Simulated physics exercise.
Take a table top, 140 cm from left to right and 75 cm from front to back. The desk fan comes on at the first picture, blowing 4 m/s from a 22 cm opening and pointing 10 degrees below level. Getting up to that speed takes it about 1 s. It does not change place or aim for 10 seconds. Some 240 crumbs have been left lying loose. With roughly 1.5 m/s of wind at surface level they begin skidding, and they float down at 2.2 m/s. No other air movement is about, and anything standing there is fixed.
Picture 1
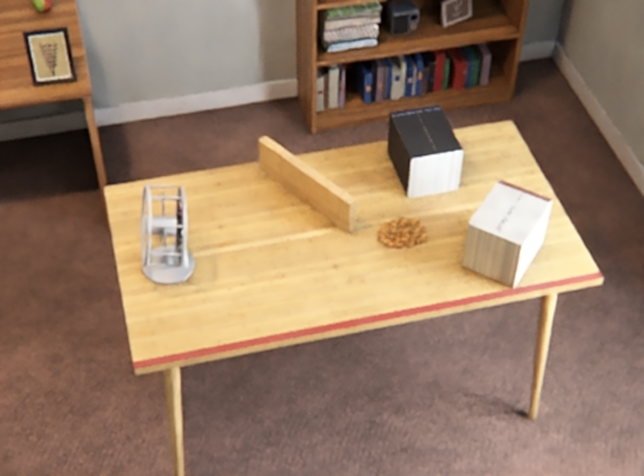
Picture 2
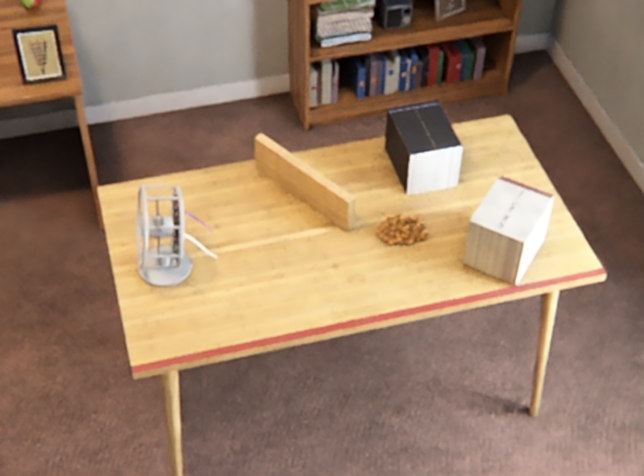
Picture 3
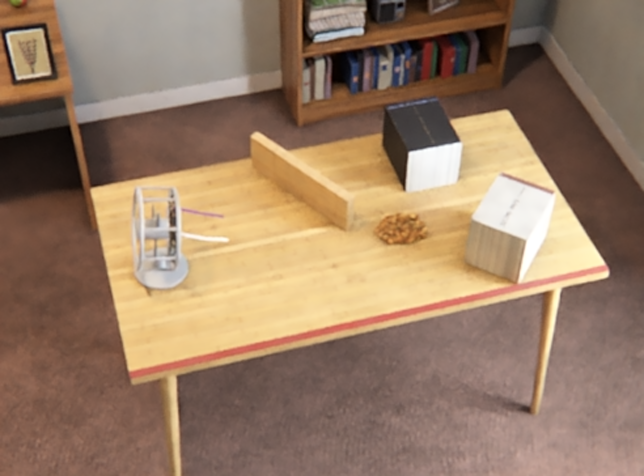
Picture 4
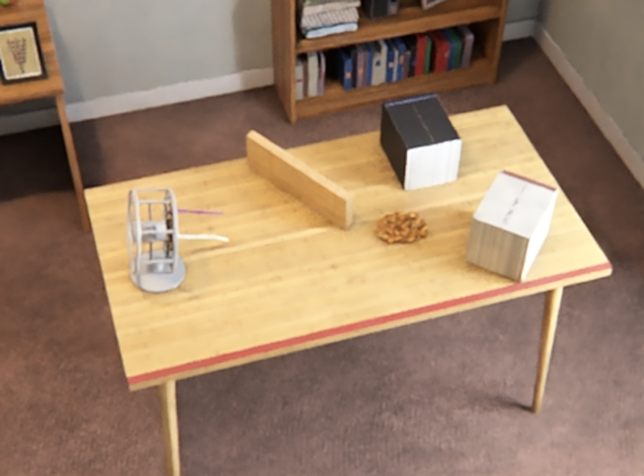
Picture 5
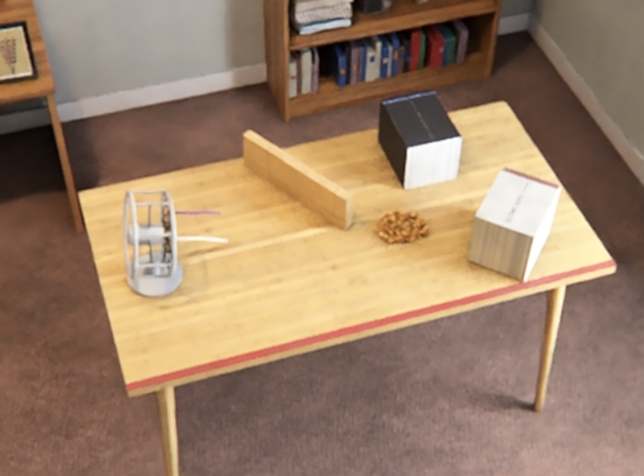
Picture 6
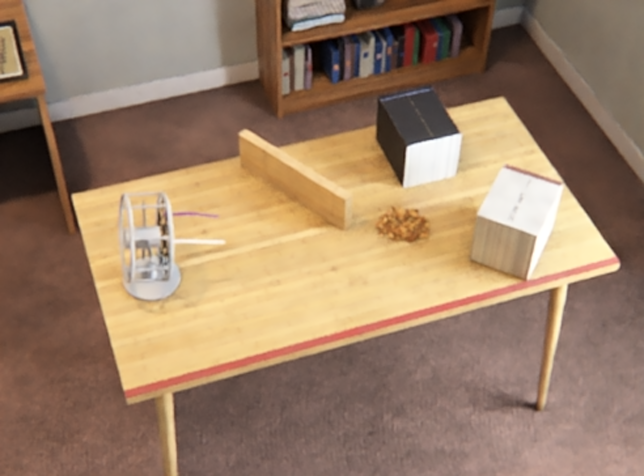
On a wooden table, a fan's ribbons stream rightward, then some brown crumbs shift slightly.
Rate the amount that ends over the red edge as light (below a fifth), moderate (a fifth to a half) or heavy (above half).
Light.
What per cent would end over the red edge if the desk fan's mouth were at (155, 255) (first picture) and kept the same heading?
I'd put it at around 0 per cent.
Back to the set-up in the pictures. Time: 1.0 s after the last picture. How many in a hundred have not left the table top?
Around 80 %.
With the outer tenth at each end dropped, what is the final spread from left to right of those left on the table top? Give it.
Roughly 20 cm from left to right.
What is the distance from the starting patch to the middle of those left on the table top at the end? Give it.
Roughly 5 centimetres.
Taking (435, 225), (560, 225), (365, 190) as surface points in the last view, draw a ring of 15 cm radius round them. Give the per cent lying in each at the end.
In order: About 60 %, then 0 %, then 15 %.
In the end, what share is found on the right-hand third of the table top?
Near 25 per cent at the end.
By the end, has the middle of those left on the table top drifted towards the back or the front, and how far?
Direction: Rearward; distance: About 5 cm.
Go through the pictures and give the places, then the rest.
In the first picture, the middle of the crumbs is near (401, 231), none has stirred yet and the mouth of the desk fan is at (163, 226).
In the second picture, the middle of the crumbs is near (401, 228), none has stirred yet and the red edge is centred on (380, 322).
In the third picture, the middle of the crumbs is near (401, 226), none has stirred yet, the top of a book is at (423, 123) and the top of a book is at (514, 204).
In the fourth picture, the middle of the crumbs is near (400, 225) and none has stirred yet.
In the fifth picture, the middle of the crumbs is near (401, 224) and none has stirred yet.
In the sixth picture, the middle of the crumbs is near (405, 225), the farthest in sight from the desk fan is at (427, 220) and about 20 % have left their places.
Then, 1.0 s after the last picture the count stands so, 0 % are over the red edge; the middle of those still in play is near (407, 218).
Then, 2.2 s after the last picture the count stands so, 0 % are over the red edge; the middle of those still in play is near (404, 218).
Then, 4.6 s after the last picture the count stands so, 0 % are over the red edge; the middle of those still in play is near (407, 216).
Then, 9.1 s after the last picture, at the end, 0 % are over the red edge; the middle of those still in play is near (407, 216).
